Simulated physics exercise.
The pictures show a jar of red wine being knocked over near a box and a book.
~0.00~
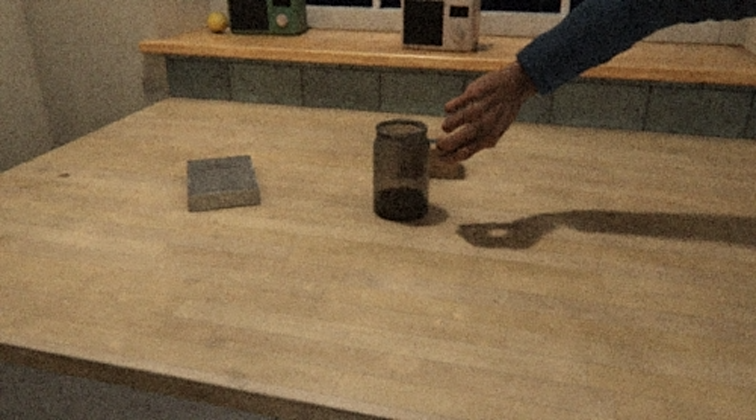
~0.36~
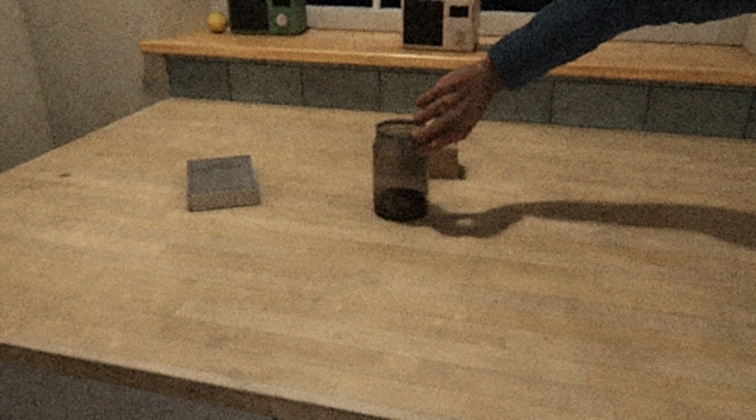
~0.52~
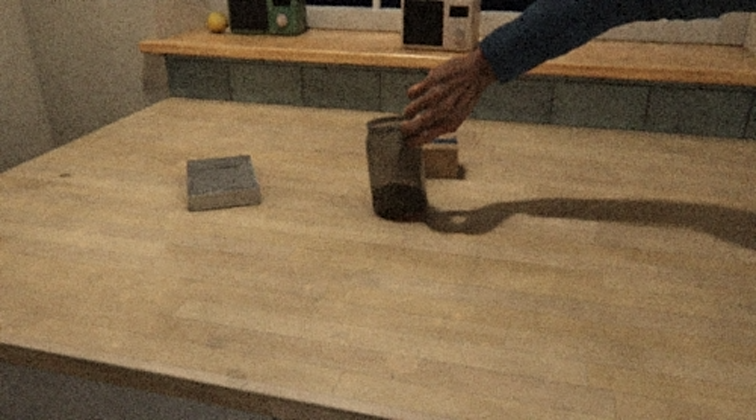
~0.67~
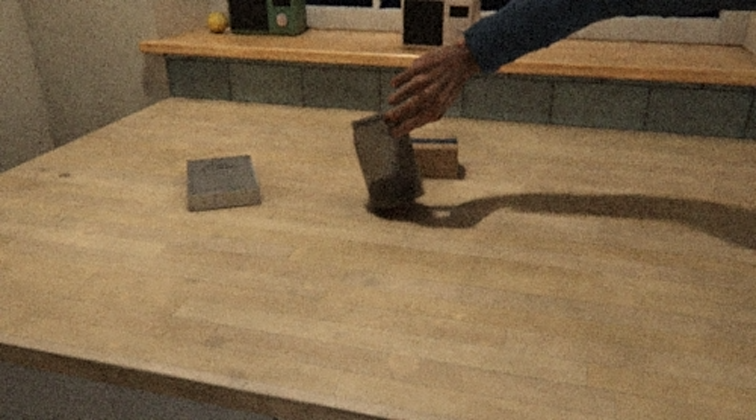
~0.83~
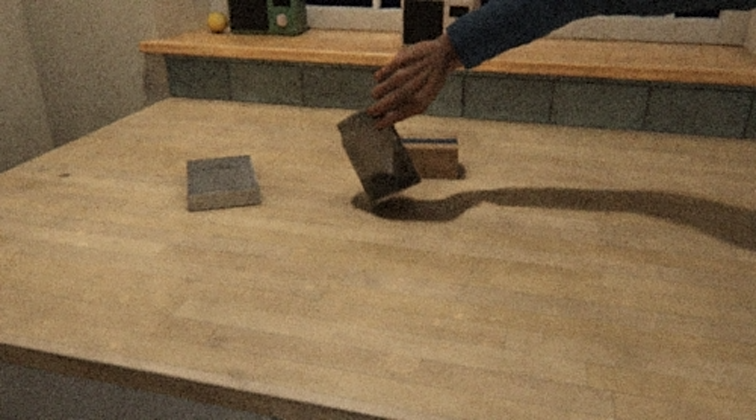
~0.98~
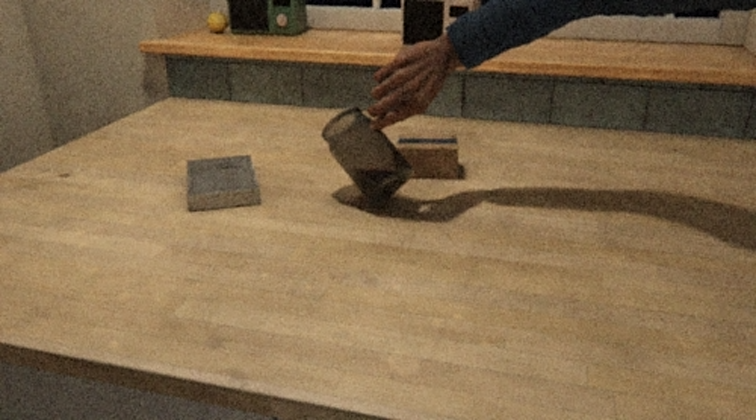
A hand in a blue sleeve reaches in from the right, sets its fingers against the upper side of a nearly empty jar and pushes it leftward, the jar leaning further and further over. The jar, with a little dark liquid, stands between a grey book at left and a small brown box behind. The still camera looks down across a pale wooden table towards a windowsill.
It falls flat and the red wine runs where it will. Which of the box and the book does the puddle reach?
The box stays dry; the book gets wet.
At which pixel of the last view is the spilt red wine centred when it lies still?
Around (264, 161).
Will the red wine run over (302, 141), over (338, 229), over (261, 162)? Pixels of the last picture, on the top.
First not reached, second dry, third reached.
After 1.5 s, the puddle covers about as much as a saucer; the box is untouched; the book is reached.
After 2.3 s, the puddle covers about as much as a plate; the box is untouched; the book is reached.
After 3.6 s, the puddle covers about as much as a plate; the box is untouched; the book is reached.
